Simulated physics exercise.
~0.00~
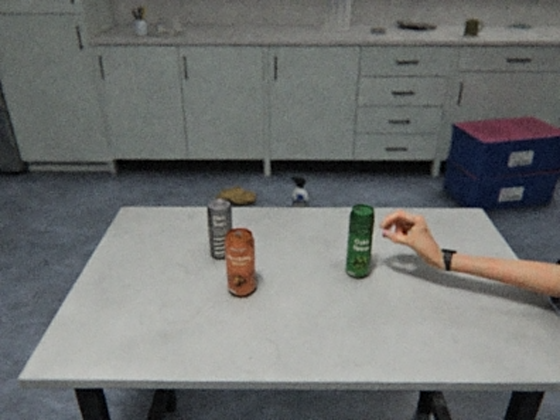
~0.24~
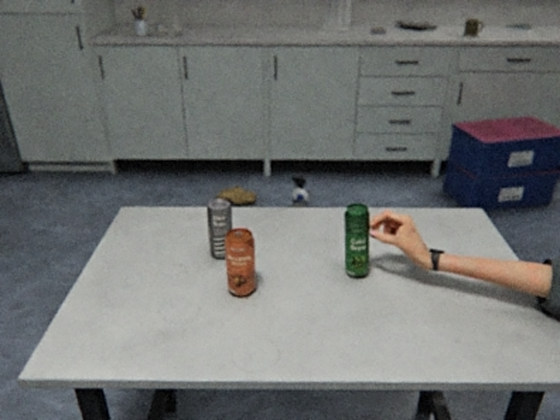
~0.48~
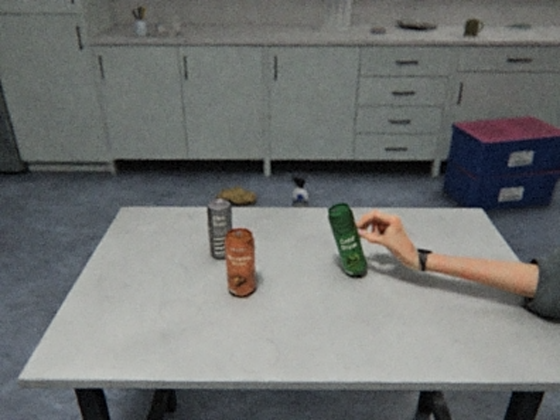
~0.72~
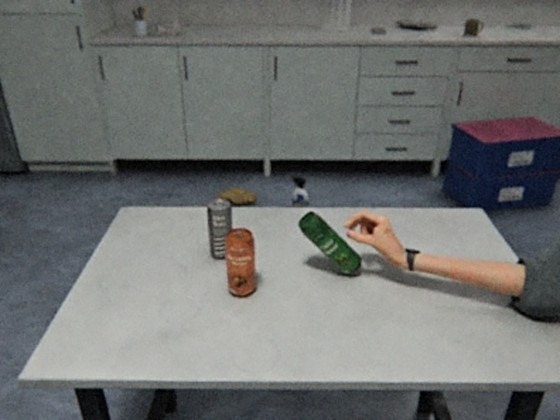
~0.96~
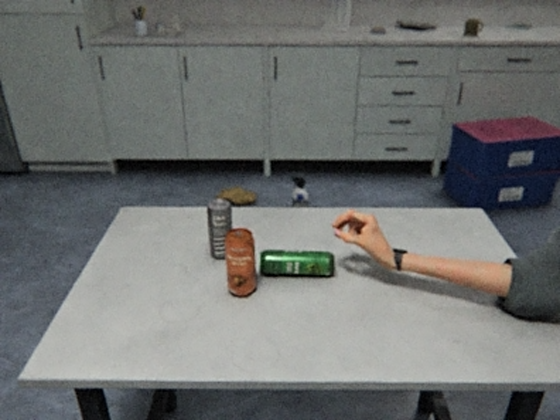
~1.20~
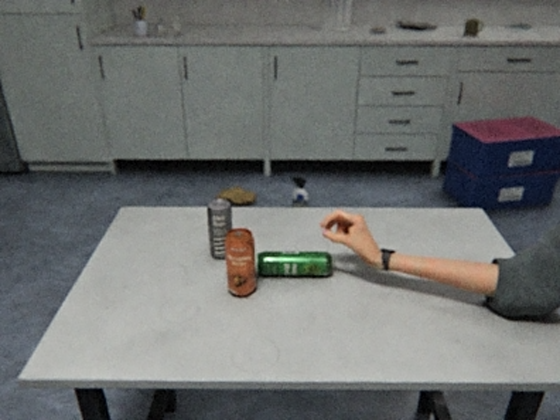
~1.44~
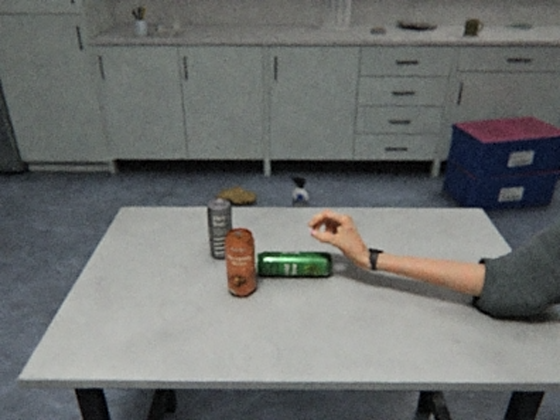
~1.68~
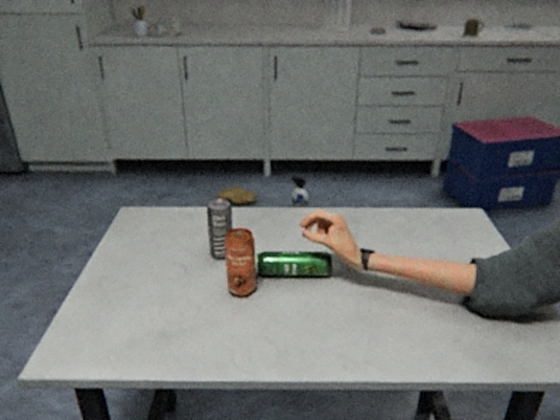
In a room with pale cabinets and drawers along the back wall, a light table is seen from its front and slightly above, with blue boxes stacked on the floor at the right. Three cans stand on it, a grey one at left, an orange one just in front of it, and a green one to the right. A hand wearing a dark wristband reaches in from the right and pushes the green can near its top. The can tilts left, tips further and falls onto its side. The hand continues left above it, then slows, leaving the green can lying beside the orange one, with the orange and grey cans still upright.
